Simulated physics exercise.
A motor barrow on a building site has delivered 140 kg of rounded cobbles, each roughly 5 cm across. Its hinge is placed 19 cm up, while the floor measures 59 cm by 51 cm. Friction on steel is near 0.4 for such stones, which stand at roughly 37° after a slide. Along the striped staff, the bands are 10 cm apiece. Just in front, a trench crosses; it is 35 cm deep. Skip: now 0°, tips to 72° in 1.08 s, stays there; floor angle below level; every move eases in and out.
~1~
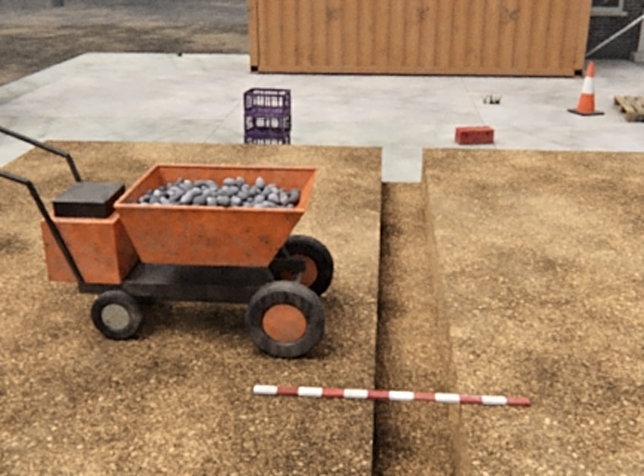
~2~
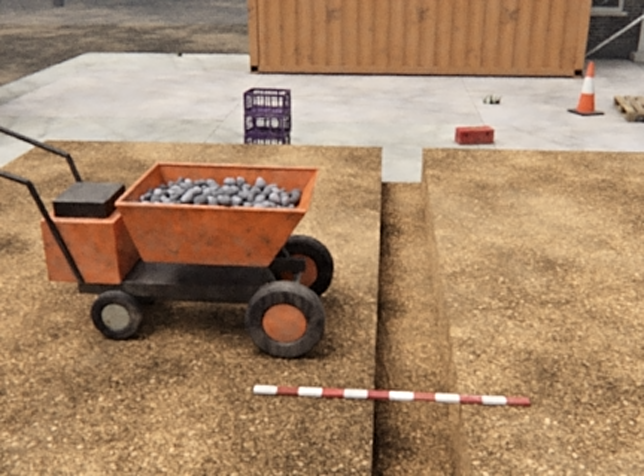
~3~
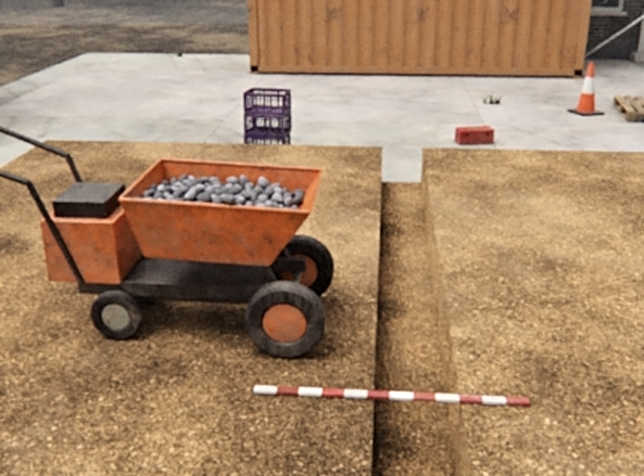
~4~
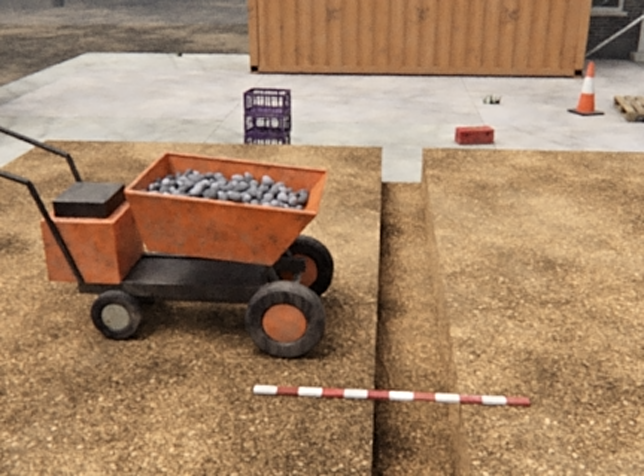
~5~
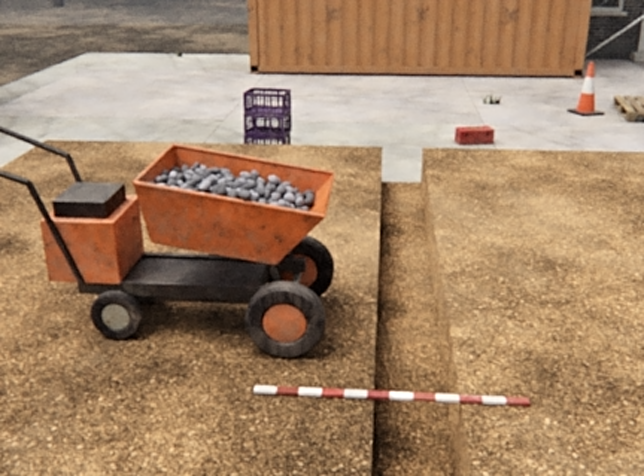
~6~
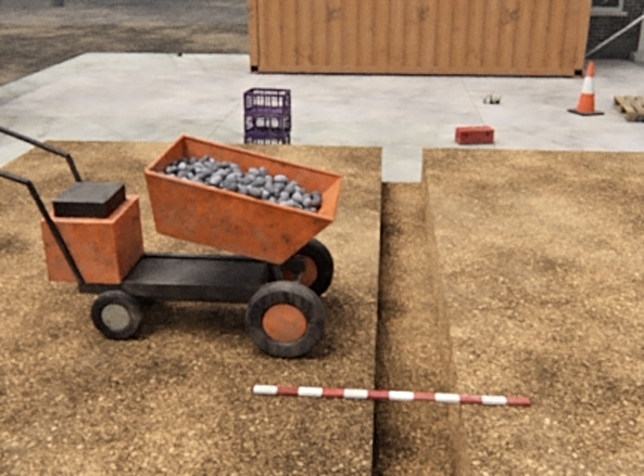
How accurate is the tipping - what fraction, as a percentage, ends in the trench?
Close to 58 in every hundred.
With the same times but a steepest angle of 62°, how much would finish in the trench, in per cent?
I'd expect around 40 in a hundred.
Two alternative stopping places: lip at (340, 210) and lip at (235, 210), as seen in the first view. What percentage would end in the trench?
From the first place around 25 per cent, from the other around 90.
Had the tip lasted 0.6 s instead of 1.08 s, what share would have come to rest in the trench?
With that timing, about 40 per cent.
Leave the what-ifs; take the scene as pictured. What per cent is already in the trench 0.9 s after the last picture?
By that moment, roughly 20 per cent of the load.
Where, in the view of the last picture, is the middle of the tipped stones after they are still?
I'd point somewhere around (443, 367).
Then, 0.5 s after the last picture the floor is at 61°, 100 % in the skip; the foremost stones are at (398, 255).
Then, 0.9 s after the last picture the floor is at 72°, 60 % in the skip, 20 % in the trench, 20 % past the trench; the foremost stones are at (510, 337).
Then, 1.2 s after the last picture the floor is at 72°, 25 % in the skip, 32 % in the trench, 43 % past the trench; the foremost stones are at (617, 328).
Then, 3.2 s after the last picture the floor is at 72°, 0 % in the skip, 58 % in the trench, 42 % past the trench; the foremost stones are past the picture's edge.
